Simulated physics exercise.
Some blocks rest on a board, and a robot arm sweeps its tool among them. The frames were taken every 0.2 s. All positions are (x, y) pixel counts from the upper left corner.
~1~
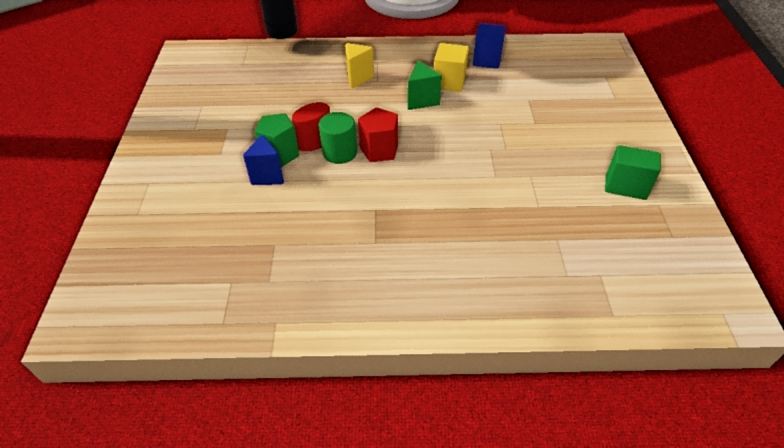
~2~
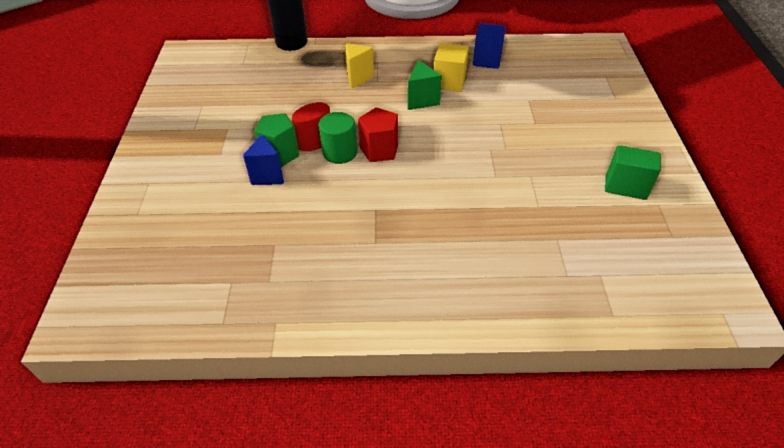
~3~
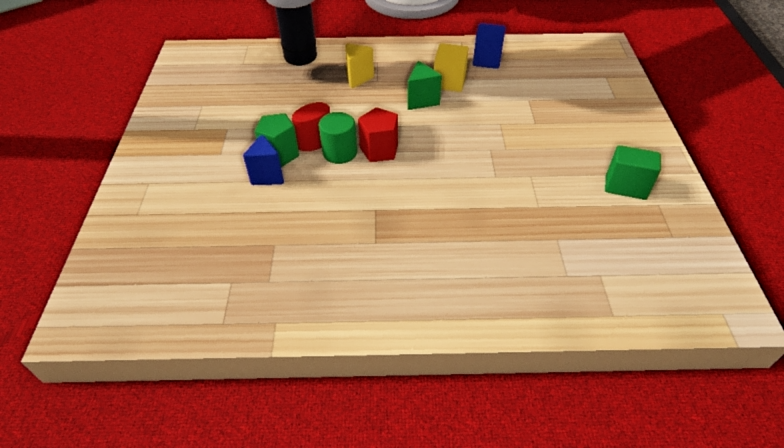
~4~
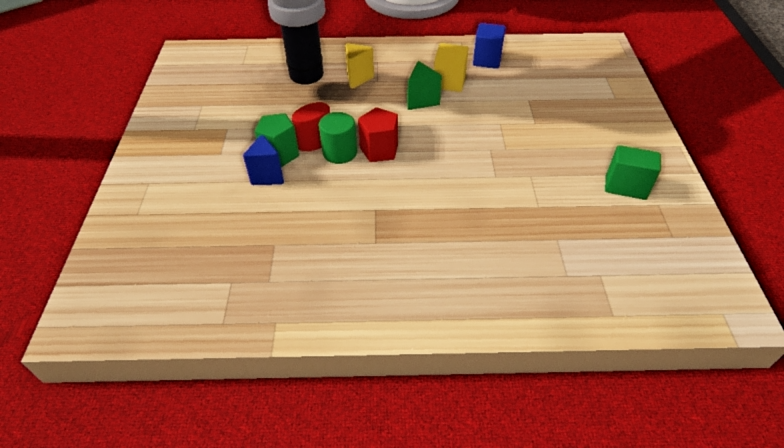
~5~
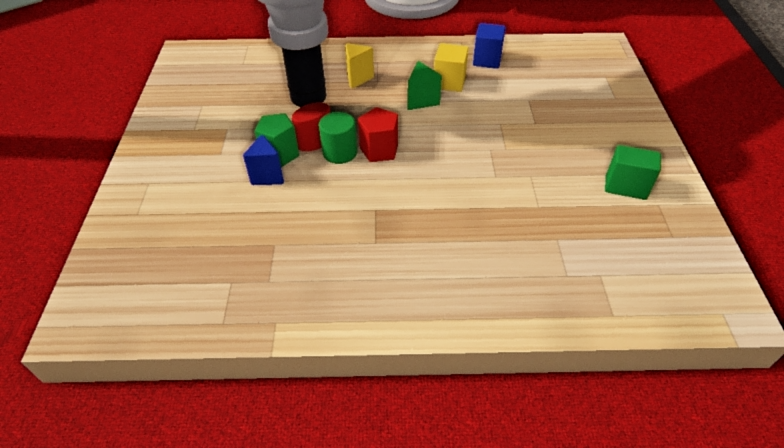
On a wooden board over red cloth, a robot arm's black tool moving down toward a cluster of still, colourful blocks.
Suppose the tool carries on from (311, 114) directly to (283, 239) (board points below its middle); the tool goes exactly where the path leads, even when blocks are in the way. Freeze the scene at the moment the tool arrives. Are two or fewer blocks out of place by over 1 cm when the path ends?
Final answer: No.
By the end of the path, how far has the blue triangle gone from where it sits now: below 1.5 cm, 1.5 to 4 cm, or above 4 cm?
Displacement: 1.5 to 4 cm.
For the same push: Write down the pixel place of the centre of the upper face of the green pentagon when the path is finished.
I'd place it at (252, 146), taking the centre of its top.
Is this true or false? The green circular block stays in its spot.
Verdict: False.
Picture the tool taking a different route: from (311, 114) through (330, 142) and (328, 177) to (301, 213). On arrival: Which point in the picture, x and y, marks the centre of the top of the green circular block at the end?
At roughly (358, 162).
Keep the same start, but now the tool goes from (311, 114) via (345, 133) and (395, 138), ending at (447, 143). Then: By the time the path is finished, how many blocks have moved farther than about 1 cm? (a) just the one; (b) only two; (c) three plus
Choice c: Three plus.
On the path given first. One third of the way, tool (299, 134); blue triangle (249, 155), turned 50° anticlockwise; green pentagon (261, 135), turned 40° clockwise; red oval block (311, 140), turned 25° anticlockwise; green circular block (347, 132).
Two thirds of the way, tool (290, 176); blue triangle (233, 167), turned 35° anticlockwise; green pentagon (252, 146), turned 105° clockwise; red oval block (320, 177), turned 85° anticlockwise; green circular block (347, 132).
At the end, tool (279, 224); blue triangle (233, 167), turned 35° anticlockwise; green pentagon (252, 146), turned 105° clockwise; red oval block (326, 190), turned 135° anticlockwise; green circular block (347, 132).
